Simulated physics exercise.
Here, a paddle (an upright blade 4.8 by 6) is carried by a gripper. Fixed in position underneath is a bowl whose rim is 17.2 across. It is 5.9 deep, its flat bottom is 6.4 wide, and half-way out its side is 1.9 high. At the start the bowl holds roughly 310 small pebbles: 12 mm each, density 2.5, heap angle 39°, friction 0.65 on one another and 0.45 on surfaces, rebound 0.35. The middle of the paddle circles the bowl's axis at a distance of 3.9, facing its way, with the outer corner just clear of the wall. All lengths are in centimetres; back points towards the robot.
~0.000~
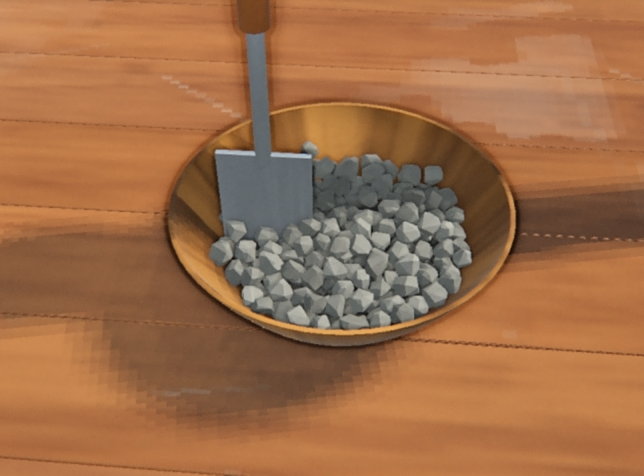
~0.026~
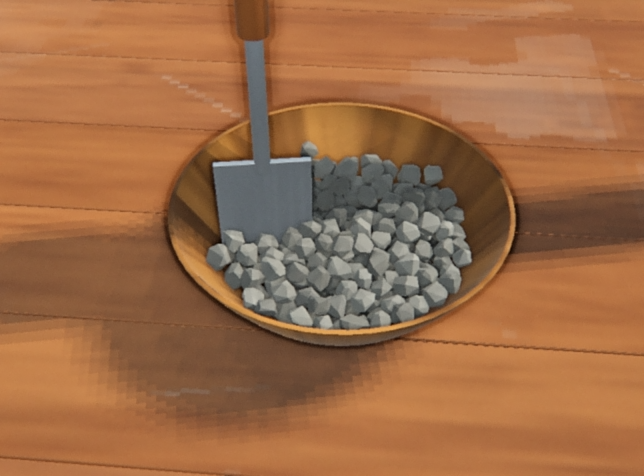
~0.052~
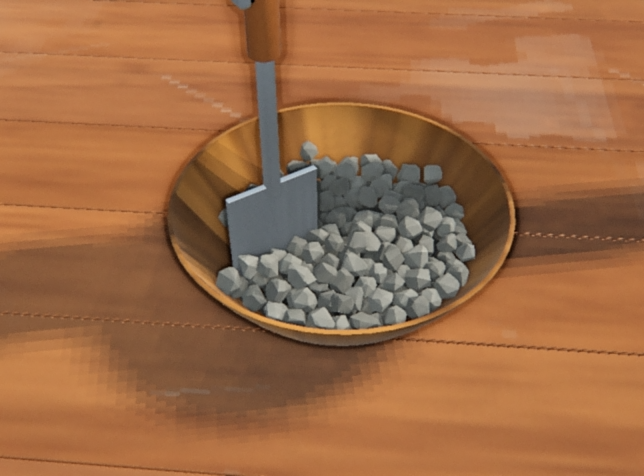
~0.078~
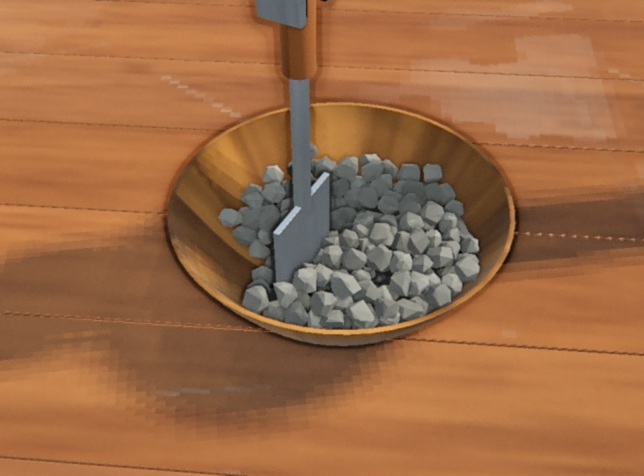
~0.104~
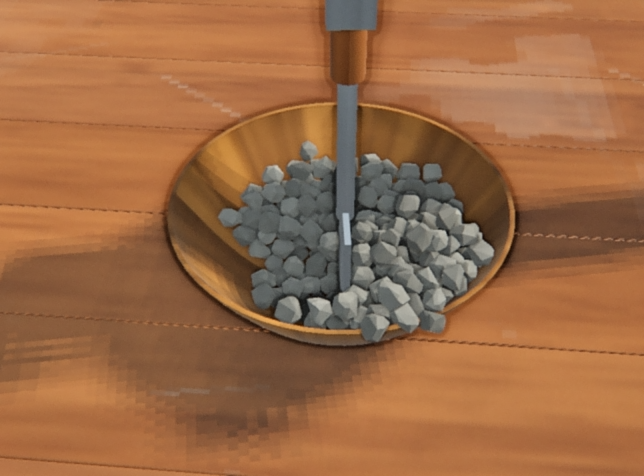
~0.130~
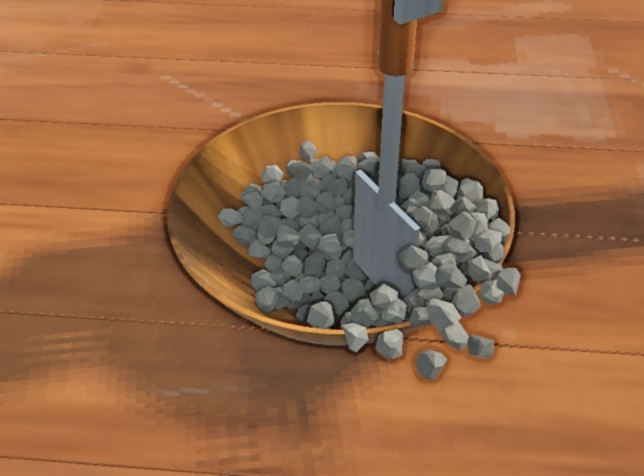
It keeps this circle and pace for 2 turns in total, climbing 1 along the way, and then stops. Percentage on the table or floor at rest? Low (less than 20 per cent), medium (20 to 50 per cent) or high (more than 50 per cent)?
The share is high, more than 50 per cent.
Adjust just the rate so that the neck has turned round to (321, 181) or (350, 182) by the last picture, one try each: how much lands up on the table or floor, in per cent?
Roughly 50 per cent on the first try and 50 per cent on the second.
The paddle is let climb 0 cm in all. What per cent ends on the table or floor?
It comes to some 65 per cent.
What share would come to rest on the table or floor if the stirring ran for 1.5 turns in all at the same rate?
About 55 per cent.
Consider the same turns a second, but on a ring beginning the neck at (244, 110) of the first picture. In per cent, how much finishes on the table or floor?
About 40 %.
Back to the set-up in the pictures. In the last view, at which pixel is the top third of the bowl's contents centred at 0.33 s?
Look near (223, 217) for its middle.
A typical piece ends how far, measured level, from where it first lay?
Near 22 cm.
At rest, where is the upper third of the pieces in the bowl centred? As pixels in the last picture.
Centre of top third: Approx. (328, 264).
After 0.33 s, 355° round, highest piece 12 above the table; 183 in the bowl, 57 on the table or floor, 66 in flight or on the tool.
After 0.53 s, 223° round, highest piece 9 above the table; 151 on the table or floor, 137 in the bowl, 18 in flight or on the tool.
After 0.82 s, 0° round, highest piece 4 above the table; 183 on the table or floor, 123 in the bowl.
After 1.52 s, 0° round, highest piece 4 above the table; 183 on the table or floor, 123 in the bowl.
At rest, 183 on the table or floor, 123 in the bowl. That is 60 % on the table or floor.
